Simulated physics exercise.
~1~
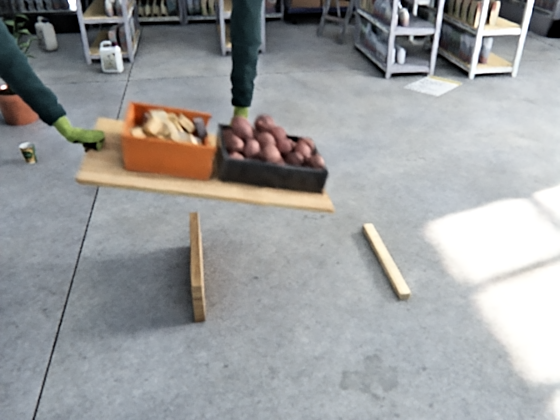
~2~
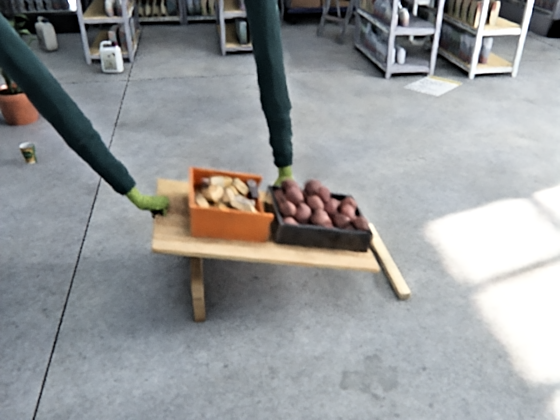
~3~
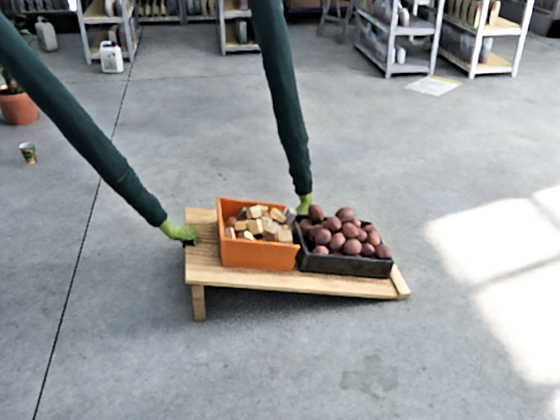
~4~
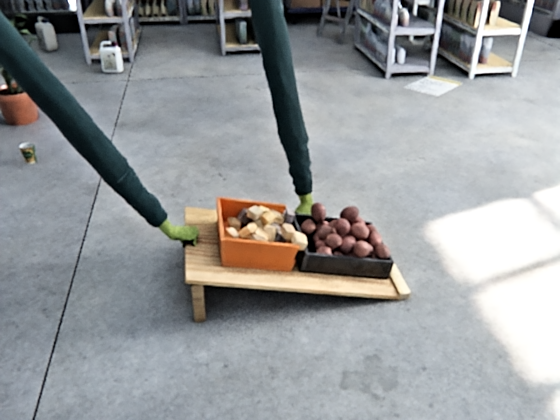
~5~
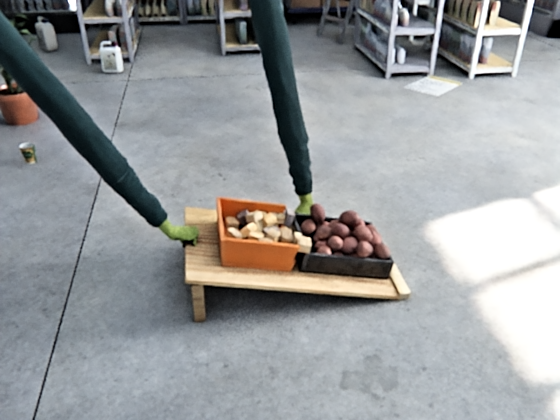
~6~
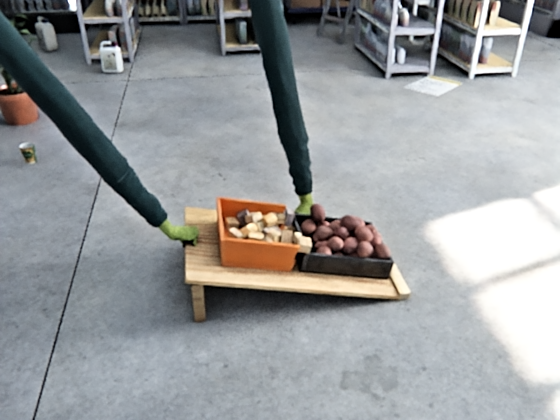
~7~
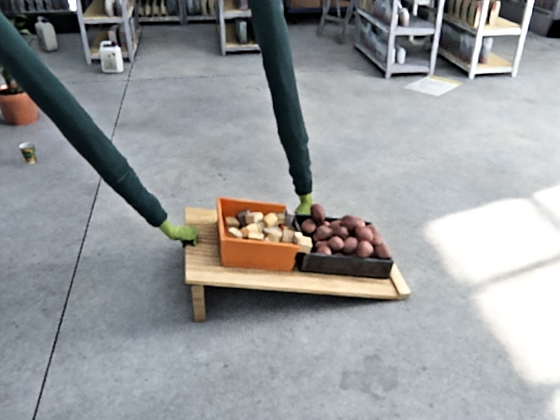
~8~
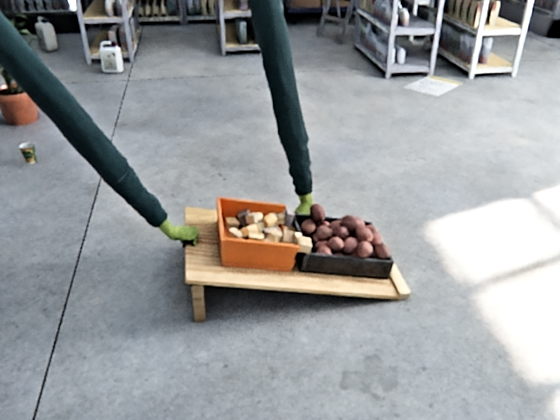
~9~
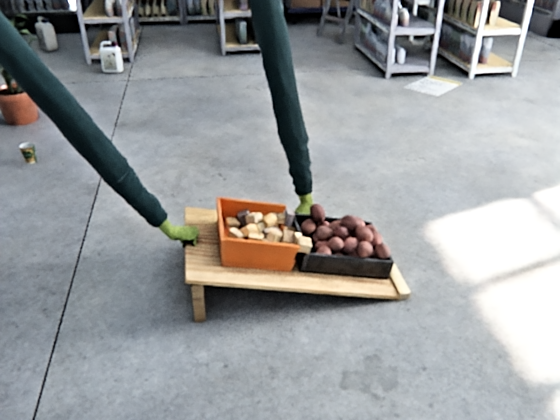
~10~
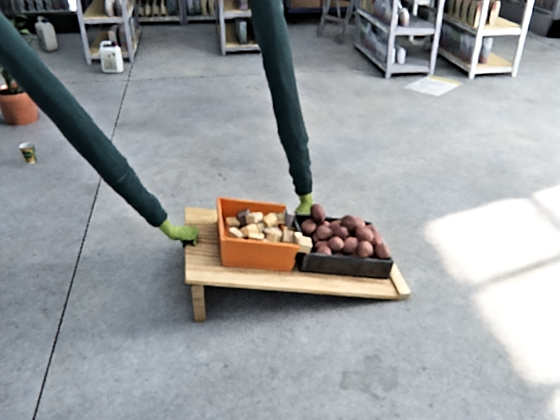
Two green-gloved hands carried a sloping board down to the right and stopped it against a wooden strip on the floor, making the wooden blocks in the orange crate shift, while the dark red potatoes beside them stayed in their black crate.
